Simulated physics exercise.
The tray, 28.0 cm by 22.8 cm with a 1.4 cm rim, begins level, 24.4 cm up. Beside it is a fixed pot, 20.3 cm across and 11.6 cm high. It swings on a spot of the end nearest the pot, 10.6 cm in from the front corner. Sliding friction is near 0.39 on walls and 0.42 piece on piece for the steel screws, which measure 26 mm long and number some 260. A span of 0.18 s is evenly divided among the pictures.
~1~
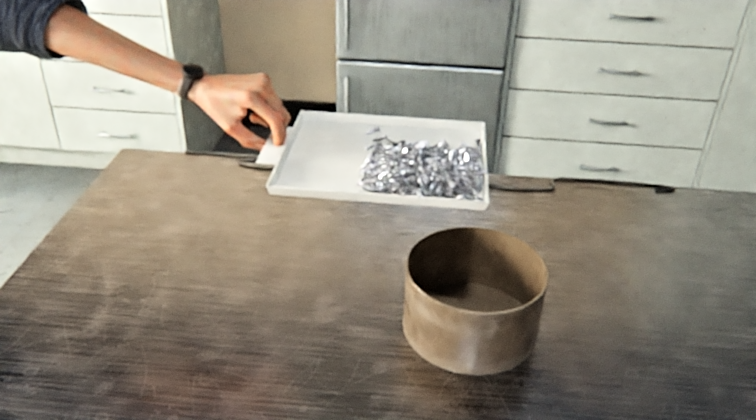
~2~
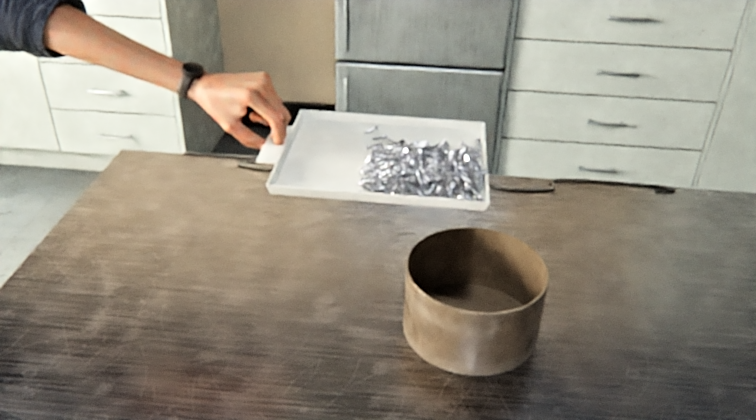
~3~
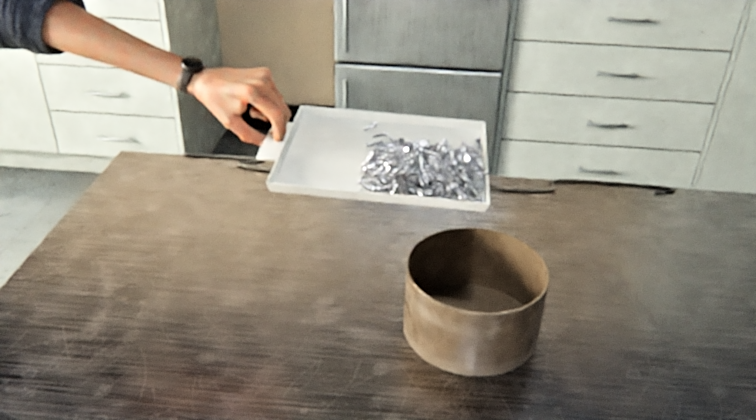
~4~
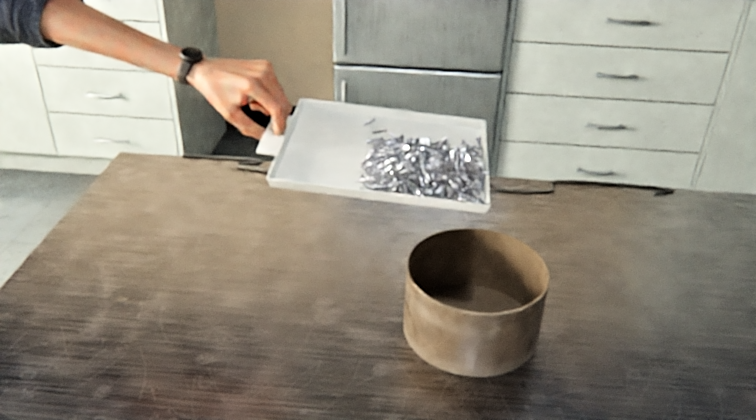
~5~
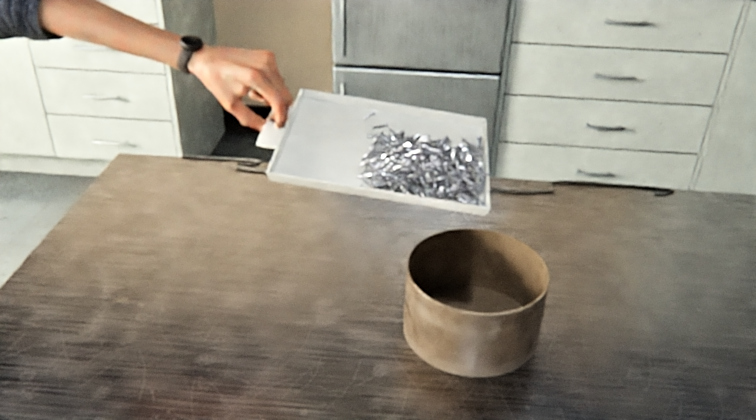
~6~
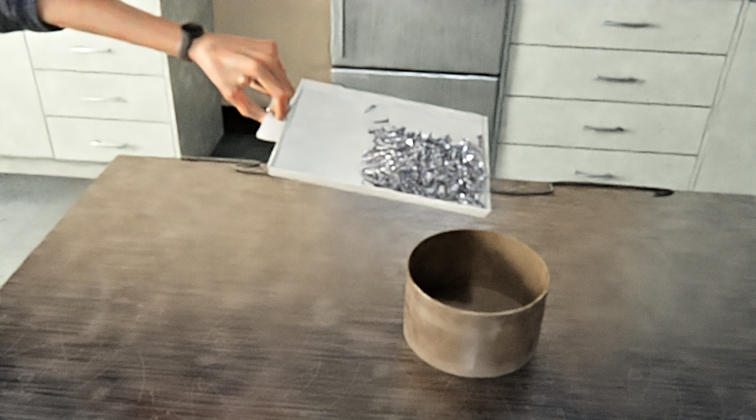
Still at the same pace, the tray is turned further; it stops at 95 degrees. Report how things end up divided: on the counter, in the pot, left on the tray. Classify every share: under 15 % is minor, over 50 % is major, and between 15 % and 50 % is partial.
Counter: Minor, pot: Major, tray: Minor.
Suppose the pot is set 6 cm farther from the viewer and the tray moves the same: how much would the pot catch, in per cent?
Share in pot: Approx. 50 %.
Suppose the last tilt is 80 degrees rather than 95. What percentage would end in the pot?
Pot share: About 100 per cent.
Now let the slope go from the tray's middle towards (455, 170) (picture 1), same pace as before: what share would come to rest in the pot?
85 %.
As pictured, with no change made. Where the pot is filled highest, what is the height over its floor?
I'd put it at close to 3.0 centimetres.
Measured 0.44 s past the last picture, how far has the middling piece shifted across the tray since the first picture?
Displacement on the tray: About 3 cm.
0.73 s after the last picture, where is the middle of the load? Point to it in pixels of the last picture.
Near pixel (477, 226).
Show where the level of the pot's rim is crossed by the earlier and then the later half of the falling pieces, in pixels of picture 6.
Around (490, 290), then (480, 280).
Then, 0.44 s after the last picture, tilt 52 degrees; the tray holds 100 %, the pot 0 %.
Then, 0.73 s after the last picture, tilt 78 degrees; the tray holds 55 %, the pot 15 %.
Then, 1.12 s after the last picture, tilt 95 degrees; the tray holds 0 %, the pot 100 %.
In the end, counter 0 %, pot 100 %, tray 0 %.
